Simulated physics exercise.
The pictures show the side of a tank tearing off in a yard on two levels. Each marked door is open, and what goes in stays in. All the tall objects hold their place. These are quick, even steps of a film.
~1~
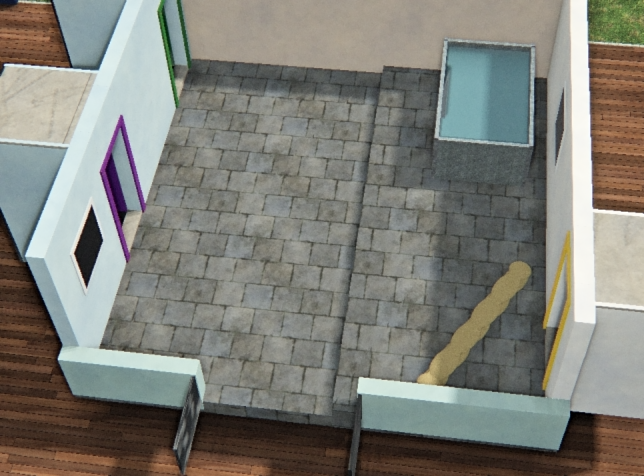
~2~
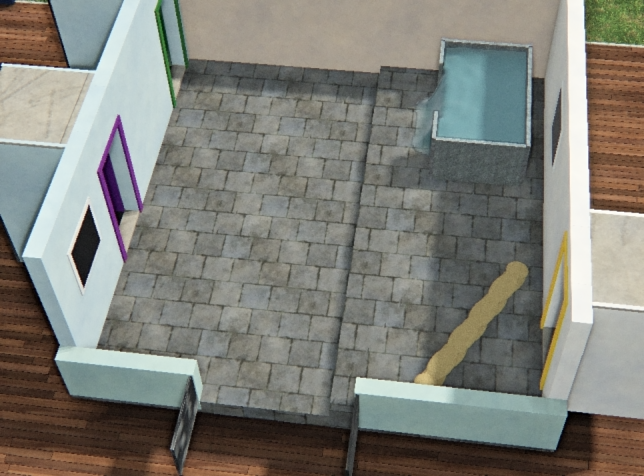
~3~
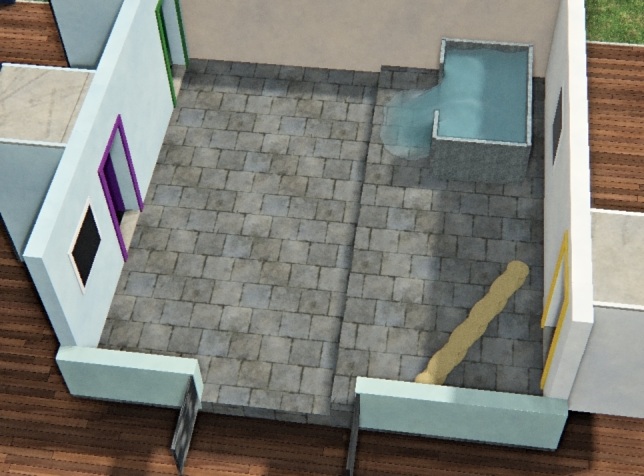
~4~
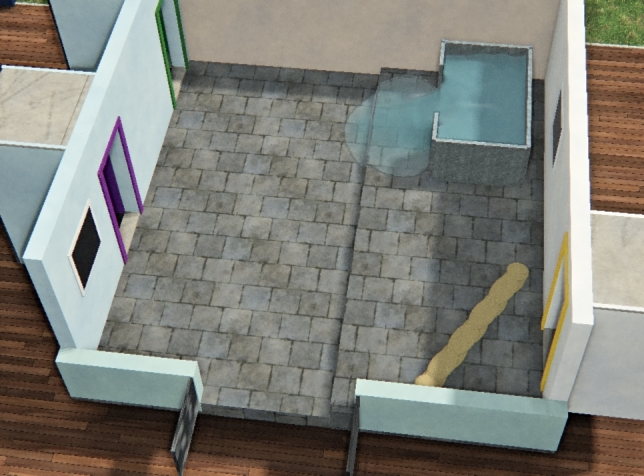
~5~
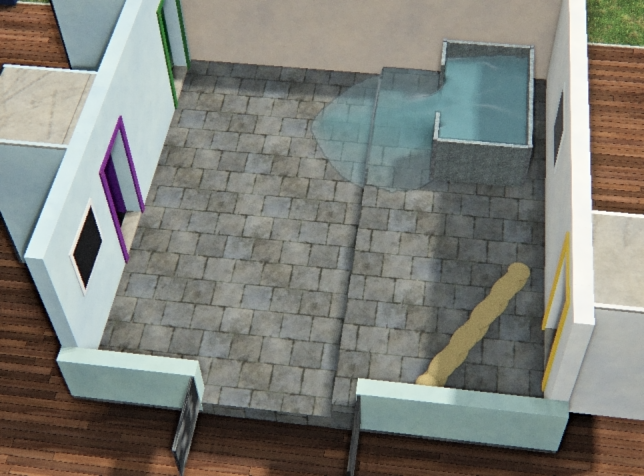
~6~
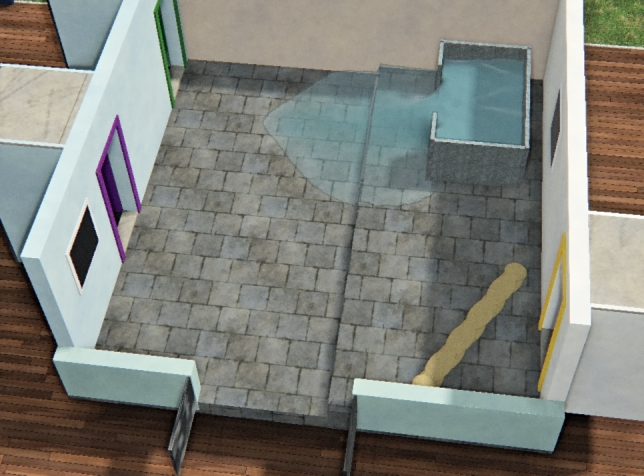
Water burst from the left side of a raised tank in the corner of a paved yard and fanned out leftward, spreading over the step and across the stone floor while the tank's level dropped.
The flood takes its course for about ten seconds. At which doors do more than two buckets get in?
One by one: The purple door lets in a lot; the yellow door admits no more than that; the green door lets in a lot.
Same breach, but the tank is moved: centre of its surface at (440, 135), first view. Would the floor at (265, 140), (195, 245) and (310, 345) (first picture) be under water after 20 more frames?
One after the other: Wet, covered, not flooded.
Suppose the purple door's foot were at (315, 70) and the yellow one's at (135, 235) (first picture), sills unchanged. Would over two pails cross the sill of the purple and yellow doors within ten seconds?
Purple door takes more, yellow door passes that mark.
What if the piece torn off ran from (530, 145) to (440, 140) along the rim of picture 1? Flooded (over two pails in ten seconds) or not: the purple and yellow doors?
One by one: Purple door takes less, yellow door is over.
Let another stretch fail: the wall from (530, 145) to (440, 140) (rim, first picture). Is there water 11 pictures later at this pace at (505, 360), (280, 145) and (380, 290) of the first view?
In that order: Flooded, not flooded, covered.
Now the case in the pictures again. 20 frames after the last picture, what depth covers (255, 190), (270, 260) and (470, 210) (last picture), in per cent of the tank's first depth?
Roughly 4, 2 and 0 per cent, in turn.
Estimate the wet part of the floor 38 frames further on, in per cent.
About 60 per cent.
A moment on, water covers 40 % of the floor; the purple door not reached, the yellow door not reached, the green door under two buckets in.
Next, water covers 45 % of the floor; the purple door under two buckets in, the yellow door not reached, the green door far over two buckets in.
Then, water covers 50 % of the floor; the purple door over two buckets in, the yellow door not reached, the green door far over two buckets in.
Later, water covers 60 % of the floor; the purple door over two buckets in, the yellow door not reached, the green door far over two buckets in.
In the end, water covers 65 % of the floor; the purple door over two buckets in, the yellow door not reached, the green door far over two buckets in.
